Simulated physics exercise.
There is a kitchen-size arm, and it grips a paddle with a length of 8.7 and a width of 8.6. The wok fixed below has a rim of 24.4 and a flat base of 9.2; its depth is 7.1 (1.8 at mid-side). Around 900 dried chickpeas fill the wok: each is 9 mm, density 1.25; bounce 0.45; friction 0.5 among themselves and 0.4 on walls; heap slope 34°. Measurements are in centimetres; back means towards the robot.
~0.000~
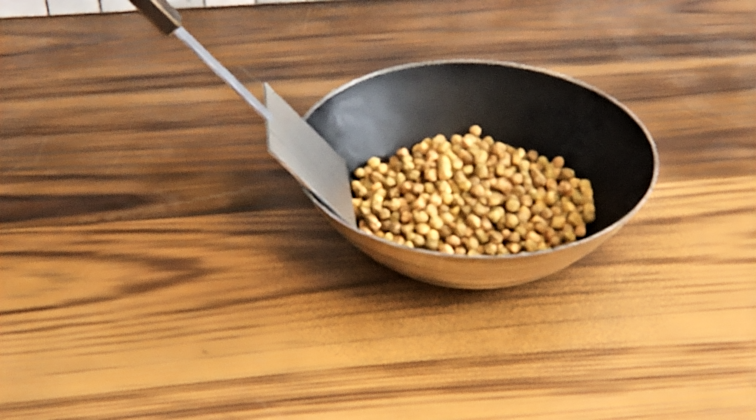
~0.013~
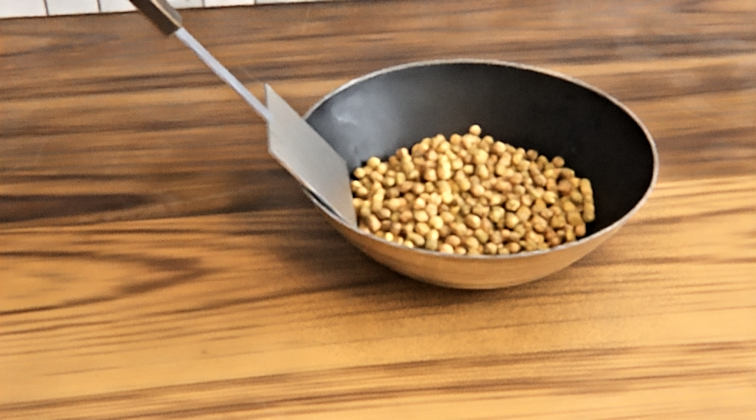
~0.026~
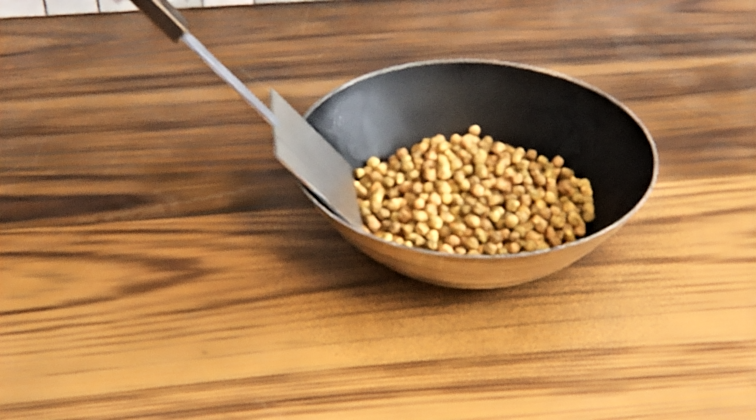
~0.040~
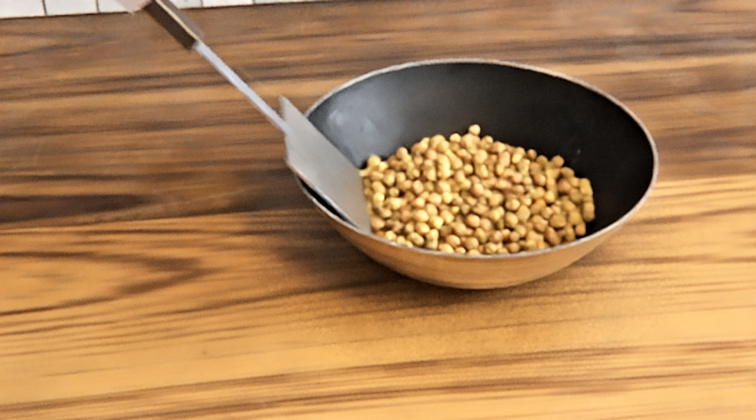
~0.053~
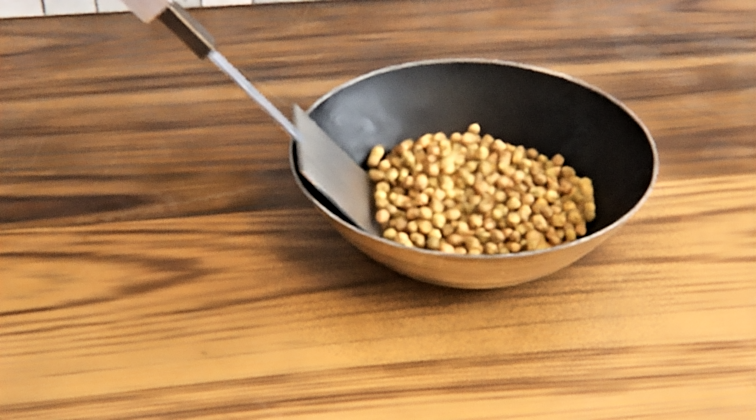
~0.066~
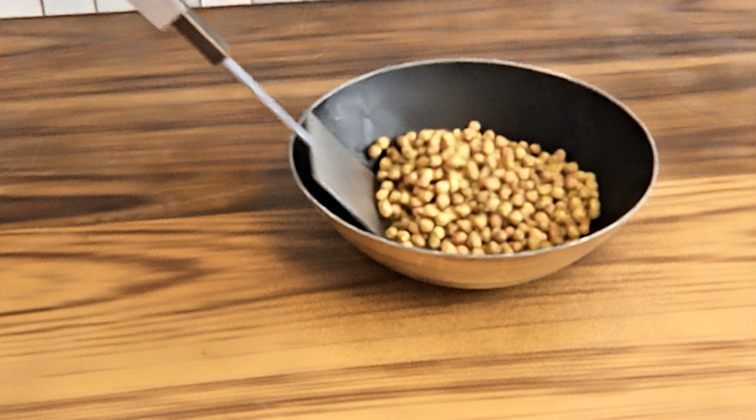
A metal spatula at the left side of a dark wok sliding down and rightward, nudging a heap of dried chickpeas slightly.
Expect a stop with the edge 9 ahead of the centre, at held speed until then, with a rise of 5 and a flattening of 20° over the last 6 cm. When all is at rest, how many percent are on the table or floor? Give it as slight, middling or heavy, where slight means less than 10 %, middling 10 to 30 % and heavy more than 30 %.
Middling.
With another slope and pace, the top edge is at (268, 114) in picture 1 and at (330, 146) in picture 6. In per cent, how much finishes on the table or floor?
Around 35 per cent finishes on the table or floor.
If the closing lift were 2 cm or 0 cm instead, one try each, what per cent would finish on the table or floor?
Roughly 35 % and then 25 %.
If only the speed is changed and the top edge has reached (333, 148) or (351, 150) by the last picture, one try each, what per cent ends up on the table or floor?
That comes to about 35 and about 40 percent, in that order.
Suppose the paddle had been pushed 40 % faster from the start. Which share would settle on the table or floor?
Then around 35 percent would finish on the table or floor.
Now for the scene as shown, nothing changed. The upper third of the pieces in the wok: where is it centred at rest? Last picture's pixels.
Approximately at pixel (567, 182).
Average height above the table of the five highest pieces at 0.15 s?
Some 6 cm.
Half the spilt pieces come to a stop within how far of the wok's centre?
Close to 28 cm from the centre.
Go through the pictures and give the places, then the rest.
The first picture shows the paddle top edge at (266, 115), sloping 52°; upper third of the load around (467, 198), from x 355 to 590, top at y 130; 900 in the wok.
The second picture shows the paddle top edge at (267, 116), sloping 52°; upper third of the load around (467, 198), from x 355 to 590, top at y 130.
The third picture shows the paddle top edge at (273, 121), sloping 52°; upper third of the load around (467, 198), from x 350 to 590, top at y 130.
The fourth picture shows the paddle top edge at (285, 129), sloping 52°; upper third of the load around (467, 198), from x 350 to 590, top at y 130.
The fifth picture shows the paddle top edge at (297, 136), sloping 52°; upper third of the load around (468, 194), from x 355 to 590, top at y 130.
The sixth picture shows the paddle top edge at (310, 142), sloping 52°; upper third of the load around (472, 187), from x 355 to 595, top at y 125; 900 in the wok.
After 0.15 s, sloping 52°, highest piece 6 above the table; 900 in the wok.
After 0.24 s, sloping 45°, highest piece 8 above the table; 900 in the wok.
After 0.48 s, sloping 32°, highest piece 13 above the table; 705 in the wok, 60 on the table or floor, 135 on the blade or in flight.
After 1.53 s, sloping 32°, highest piece 7 above the table; 705 in the wok, 195 on the table or floor.
In the end, 705 in the wok, 195 on the table or floor. That is 22 % on the table or floor.
